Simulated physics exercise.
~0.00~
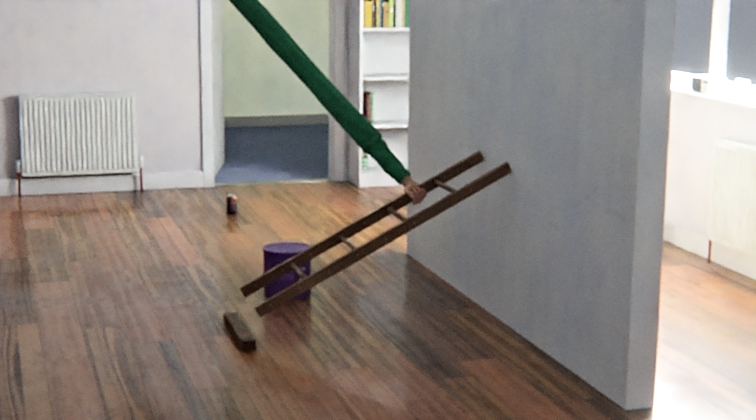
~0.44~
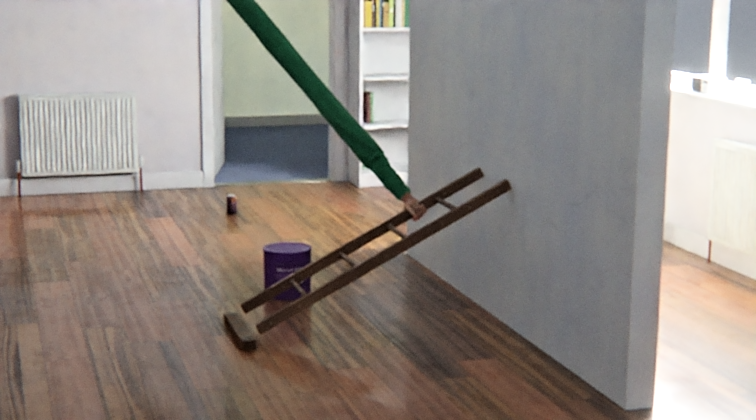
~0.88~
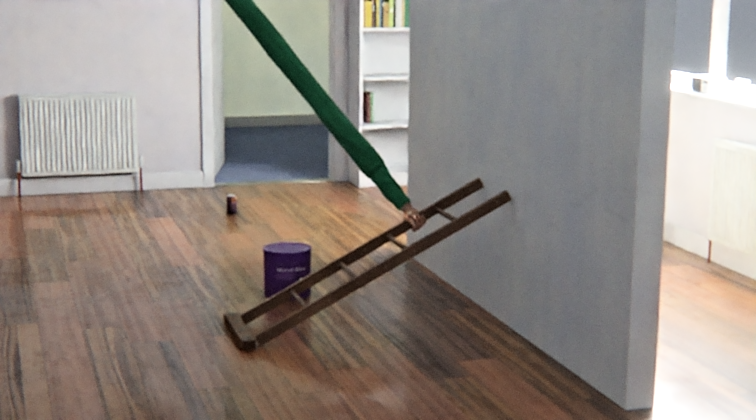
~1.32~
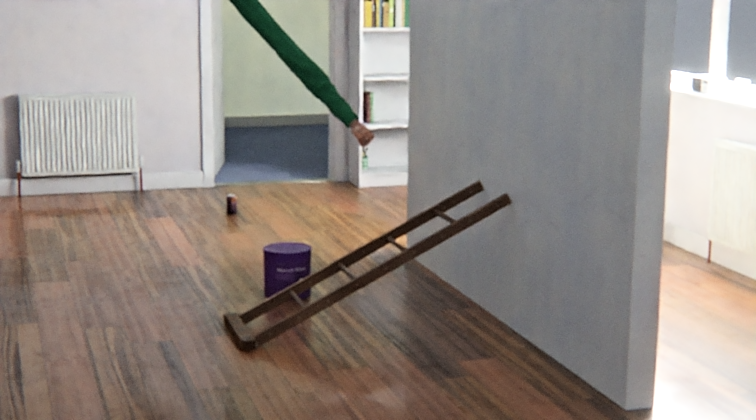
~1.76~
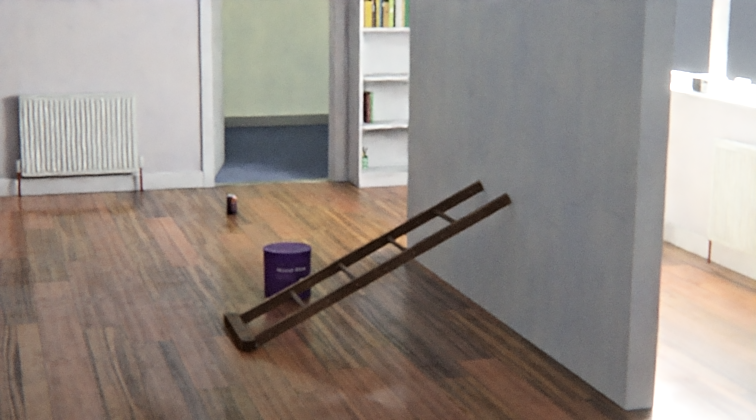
We see a hand in a green sleeve lower a slanted brown gate, like a short ladder, onto a wooden floor against a batten, its top leaning on a grey wall beside a purple pail. The hand lets go and withdraws, and the gate stays leaning.
